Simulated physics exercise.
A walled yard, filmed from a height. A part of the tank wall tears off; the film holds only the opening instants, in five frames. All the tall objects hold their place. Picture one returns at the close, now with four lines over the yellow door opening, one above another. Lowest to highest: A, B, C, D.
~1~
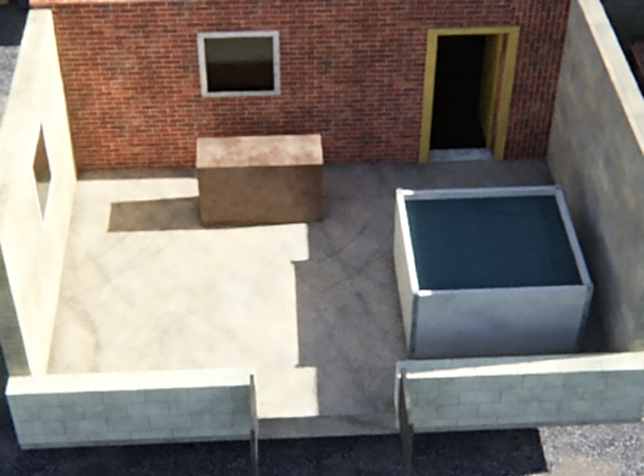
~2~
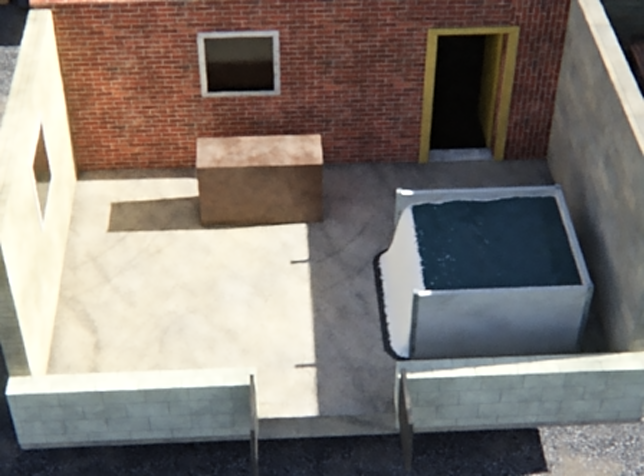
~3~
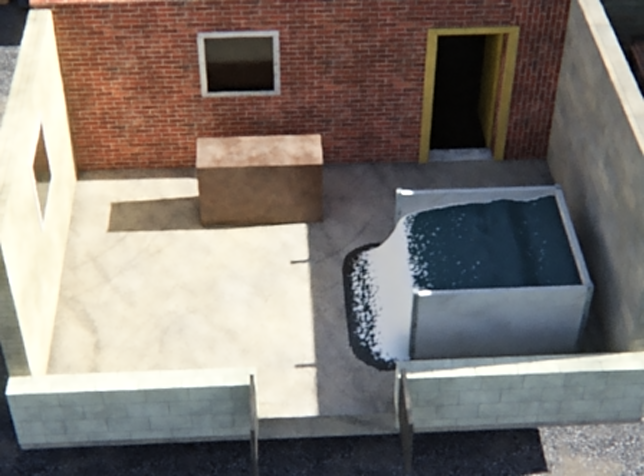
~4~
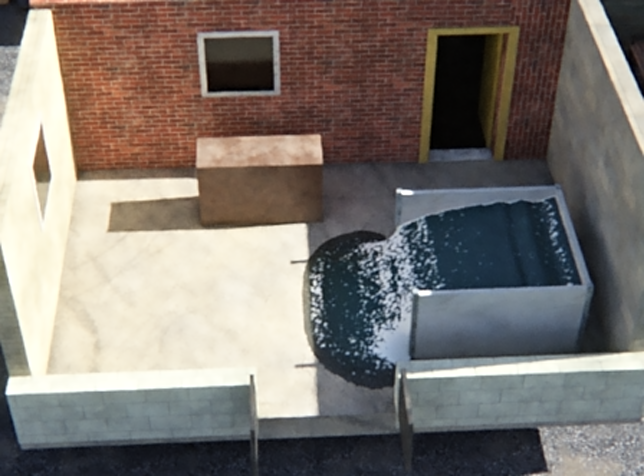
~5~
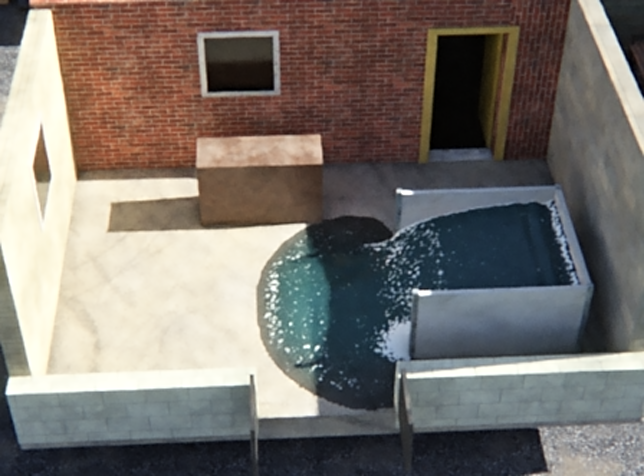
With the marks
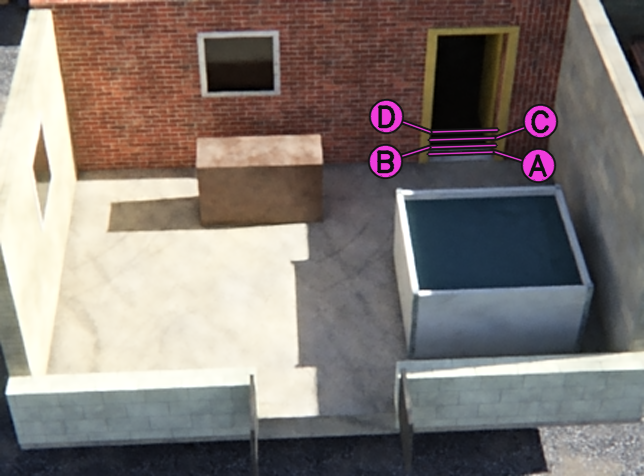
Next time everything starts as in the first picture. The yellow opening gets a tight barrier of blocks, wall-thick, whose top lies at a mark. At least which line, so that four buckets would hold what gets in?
The answer is line A.
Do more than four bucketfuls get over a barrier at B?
No, that is safe.
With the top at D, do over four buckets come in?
No, not at all.
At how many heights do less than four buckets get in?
All of the four.
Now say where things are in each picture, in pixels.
Water in the tank at rest, its middle at (490, 243); foot of the yellow doorway at (461, 161); open gate at (326, 361), in the first frame.
Front seen at (386, 253), 2 % of the ground wet, in the second frame.
Front seen at (371, 248), 5 % of the ground wet, in the third frame.
Front seen at (341, 240), 11 % of the ground wet, in the fourth frame.
Front seen at (280, 254), 19 % of the ground wet, in the fifth frame.
On the marked copy, A at (461, 153); B at (462, 146); C at (463, 139); D at (464, 131); from the bottom up A, B, C, D.
If A is chosen, a splash gets over, under a bucket.
If B is chosen, nothing gets over.
If C is chosen, nothing gets over.
If D is chosen, nothing gets over.
